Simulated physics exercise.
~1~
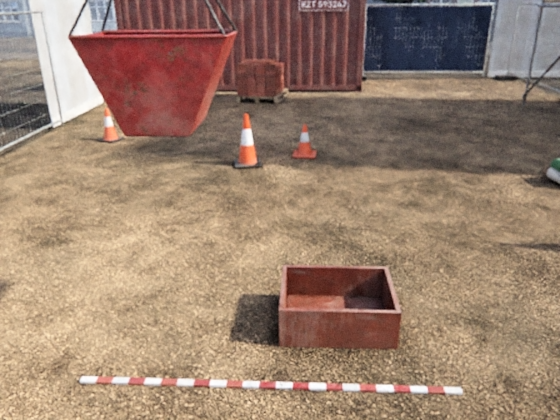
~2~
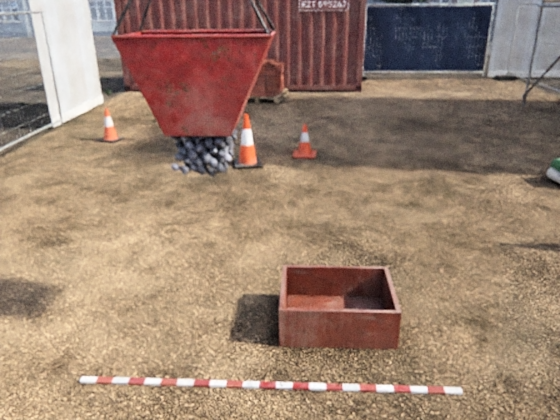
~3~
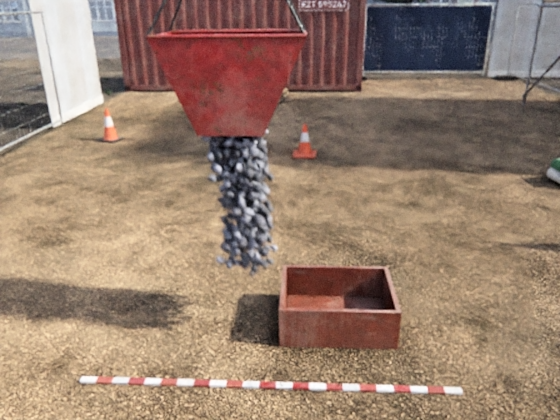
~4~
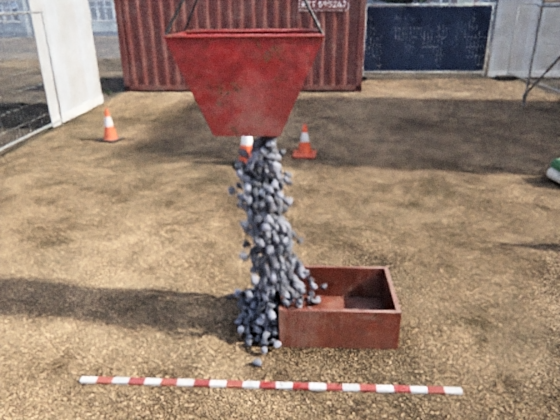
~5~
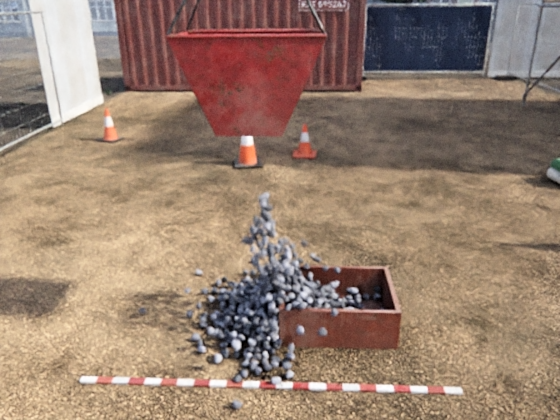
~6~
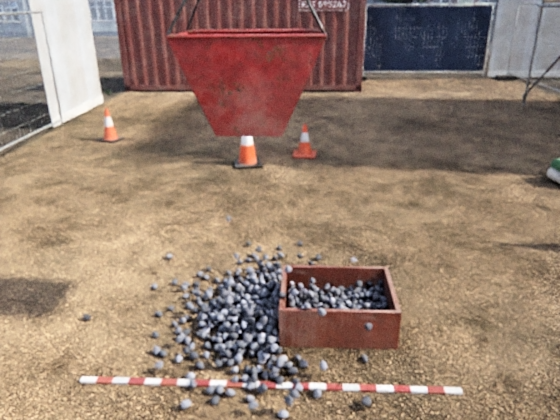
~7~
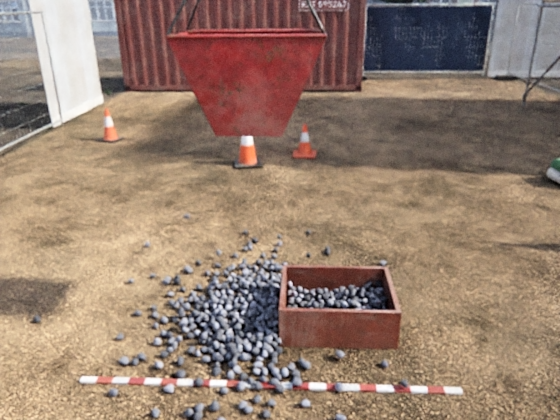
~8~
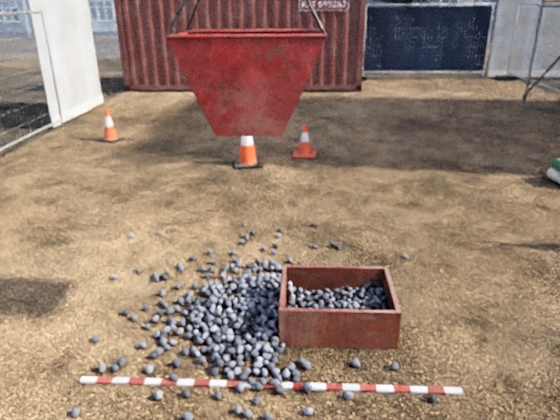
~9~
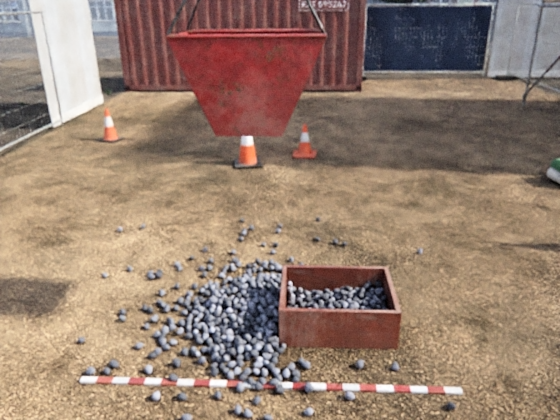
The video shows a red skip moving right above a gravel yard and releasing grey stones from its bottom toward a low reddish bin. The stones pour down and scatter, with most ending in a heap left of the bin, many inside it, and a few in front and to the right.
